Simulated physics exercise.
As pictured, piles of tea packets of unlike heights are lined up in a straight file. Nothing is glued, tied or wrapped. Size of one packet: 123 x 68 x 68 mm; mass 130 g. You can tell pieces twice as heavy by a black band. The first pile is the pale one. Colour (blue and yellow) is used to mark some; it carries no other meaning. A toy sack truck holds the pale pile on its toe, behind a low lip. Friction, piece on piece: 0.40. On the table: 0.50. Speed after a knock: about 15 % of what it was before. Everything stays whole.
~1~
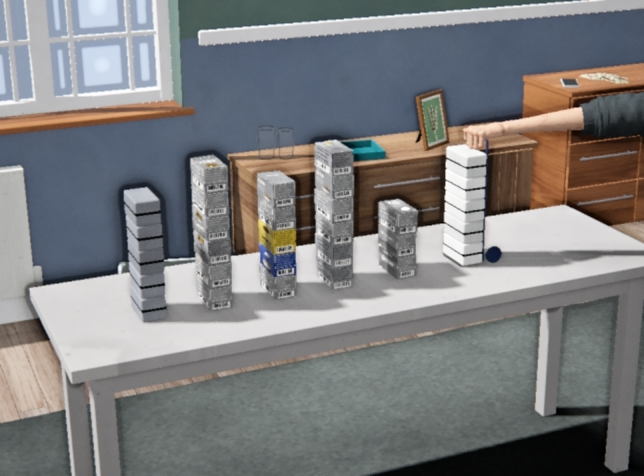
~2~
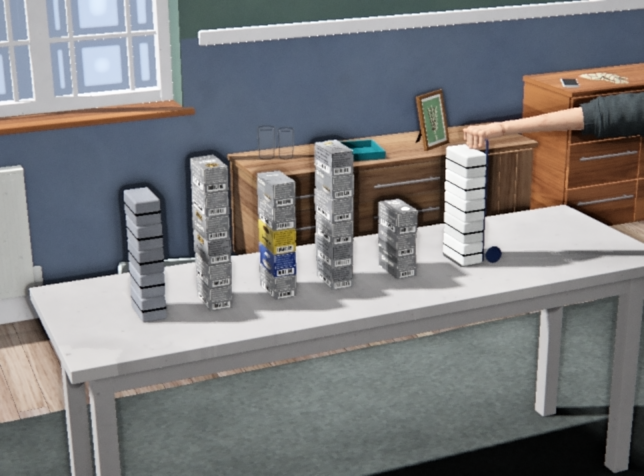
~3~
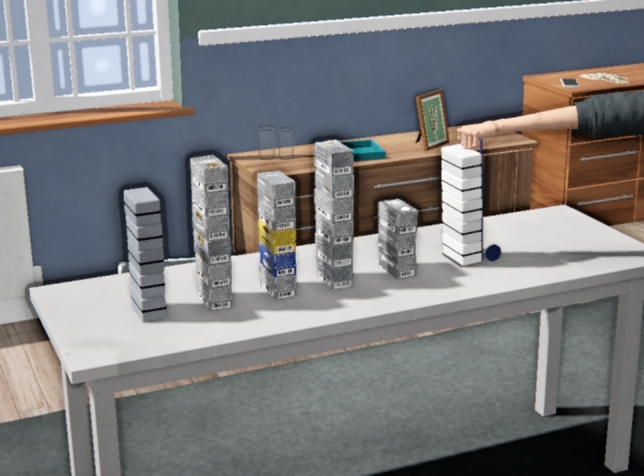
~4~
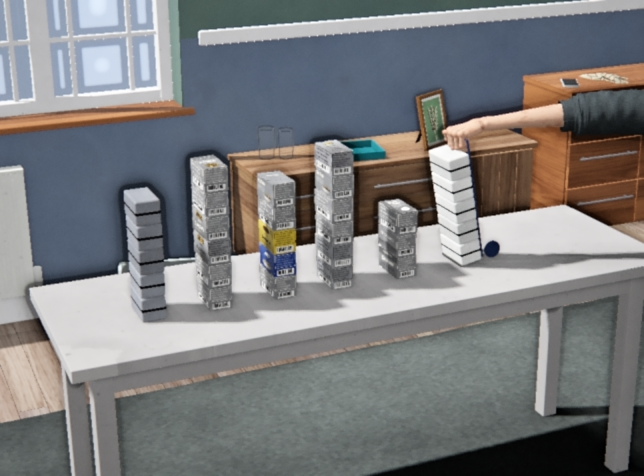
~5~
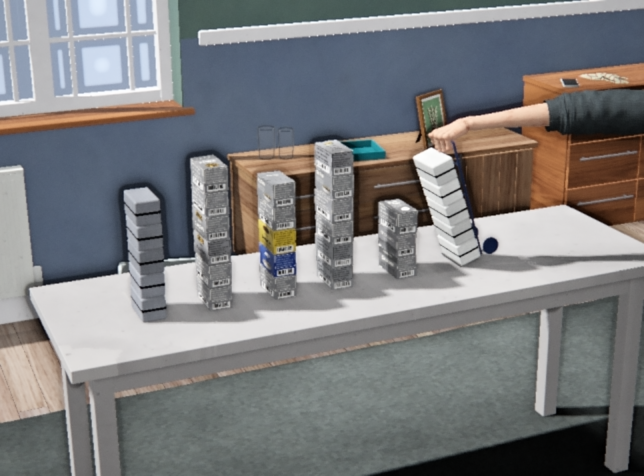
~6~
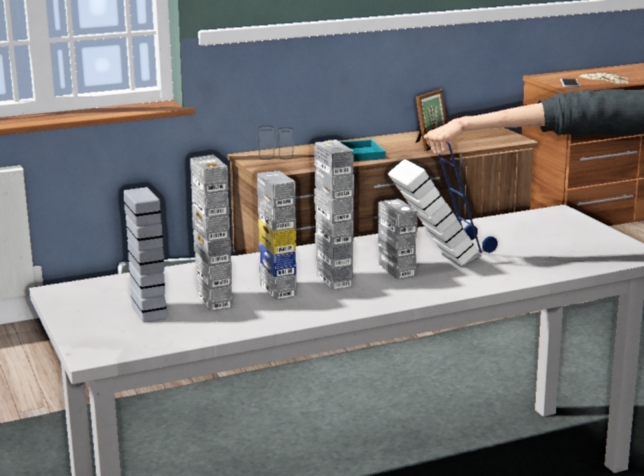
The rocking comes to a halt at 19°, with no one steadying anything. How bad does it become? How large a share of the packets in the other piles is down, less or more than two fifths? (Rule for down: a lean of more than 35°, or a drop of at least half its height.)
The share down is more than two fifths.
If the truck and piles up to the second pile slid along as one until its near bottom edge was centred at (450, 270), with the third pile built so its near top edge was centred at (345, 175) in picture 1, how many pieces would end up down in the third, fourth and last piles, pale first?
You'd get third 0, fourth 0 and last 0.
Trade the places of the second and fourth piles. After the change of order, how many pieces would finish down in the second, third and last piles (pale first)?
In that case second 5, third 5, last 5.
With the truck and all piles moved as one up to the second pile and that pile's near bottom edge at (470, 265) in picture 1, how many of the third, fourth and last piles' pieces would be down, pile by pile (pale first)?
Third 0, fourth 0, last 0.
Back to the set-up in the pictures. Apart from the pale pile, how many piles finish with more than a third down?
Looks like 5 of them in total.
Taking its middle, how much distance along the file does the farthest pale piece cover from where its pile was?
I'd say close to 48 cm along.
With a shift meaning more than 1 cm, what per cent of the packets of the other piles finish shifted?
The answer is 95 percent.
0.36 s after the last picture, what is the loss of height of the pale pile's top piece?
I'd put it at close to 12 cm below where it started.
Then, 0.36 s later than the last frame, 5 of the pale pile down; 3 of the 25 other packets down.
Then, 0.96 s later than the last frame, 5 of the pale pile down; 13 of the 25 other packets down; blue packet tilted 42°, 27 mm lower; yellow packet tilted 29°, 36 mm lower.
Then, 1.70 s later than the last frame, 5 of the pale pile down; 23 of the 25 other packets down; blue packet tilted 48°, 54 mm lower; yellow packet tilted 48°, 7 cm lower.
When it is over, 5 of the pale pile down; 23 of the 25 other packets down; yellow packet tilted 48°, 7 cm lower; blue packet tilted 48°, 54 mm lower. That is 92 per cent. In pixels of the last frame, middles, yellow packet near (217, 269), blue packet near (234, 283).
